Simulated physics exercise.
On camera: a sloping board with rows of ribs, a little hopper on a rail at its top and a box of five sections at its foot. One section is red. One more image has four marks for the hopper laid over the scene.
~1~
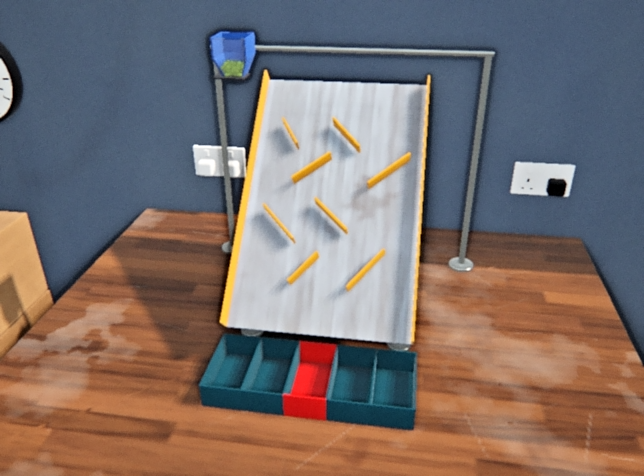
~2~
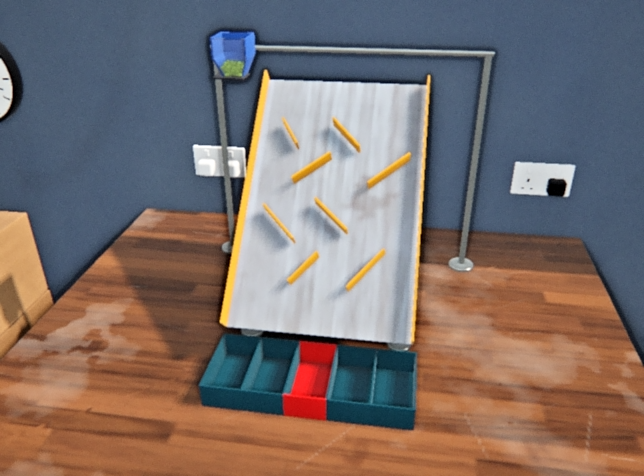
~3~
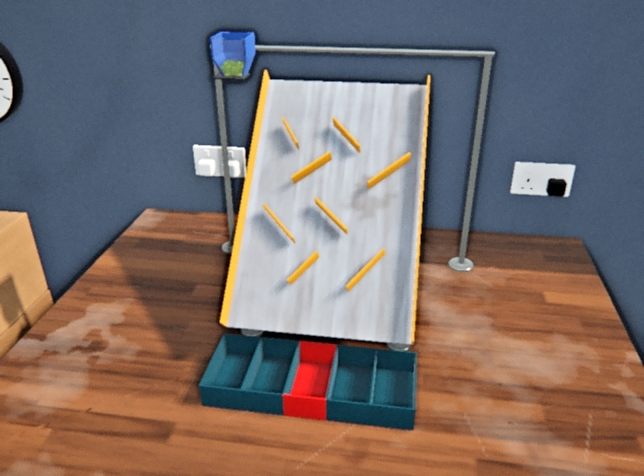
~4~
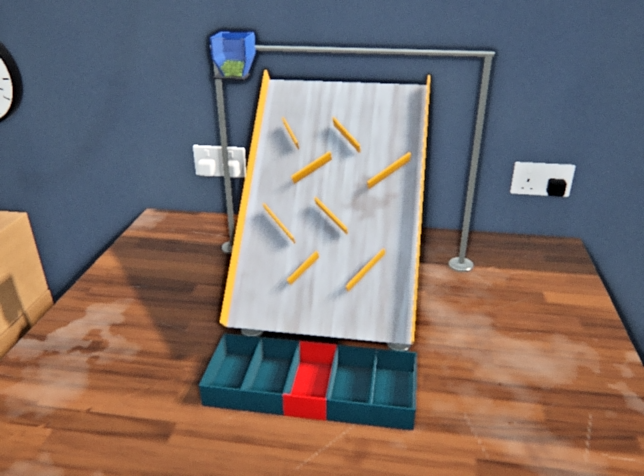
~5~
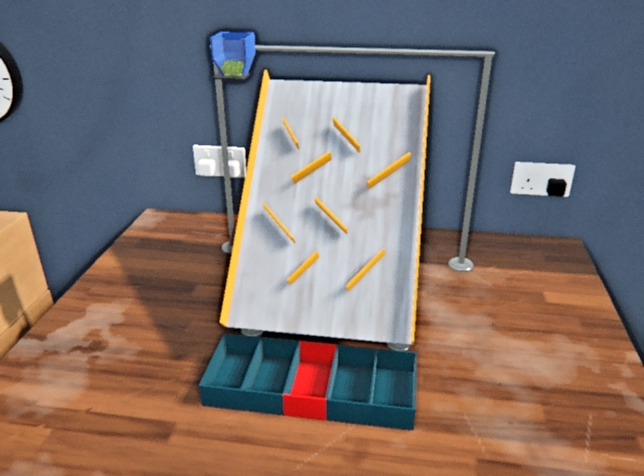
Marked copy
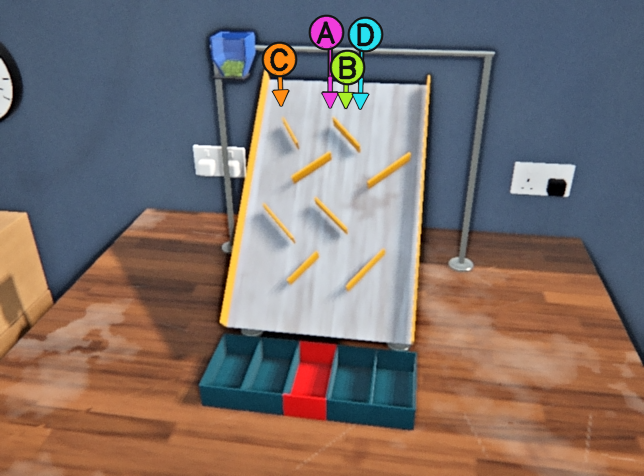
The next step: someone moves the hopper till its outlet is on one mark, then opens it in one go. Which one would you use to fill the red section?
Mark D.
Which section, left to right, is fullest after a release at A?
It is the first one.
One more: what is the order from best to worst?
Best to worst: D, B, A, C.
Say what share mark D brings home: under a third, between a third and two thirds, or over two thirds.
It is over two thirds.
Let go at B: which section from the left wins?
It is the third one.
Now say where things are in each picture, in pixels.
The first picture shows hopper at (235, 68), dried peas, door shut.
The second picture shows ribs (283, 117) to (297, 143), (333, 117) to (359, 146), (292, 177) to (330, 152).
The third picture shows ribs (368, 182) to (410, 153), (263, 203) to (293, 238), (315, 197) to (346, 229).
The fourth picture shows ribs (288, 280) to (317, 252), (347, 287) to (384, 249).
The fifth picture shows red section at (305, 406), number 3 of 5 from the left.
On the marked copy, mark A meets the board at (330, 101); mark B meets the board at (345, 102); mark C meets the board at (280, 100); mark D meets the board at (360, 103).
With A, about a quarter in the red section, most in other sections.
With B, about two thirds in the red section, about a quarter in other sections.
With C, a stray few in the red section, nearly all in other sections.
With D, nearly all in the red section, a small part in other sections.
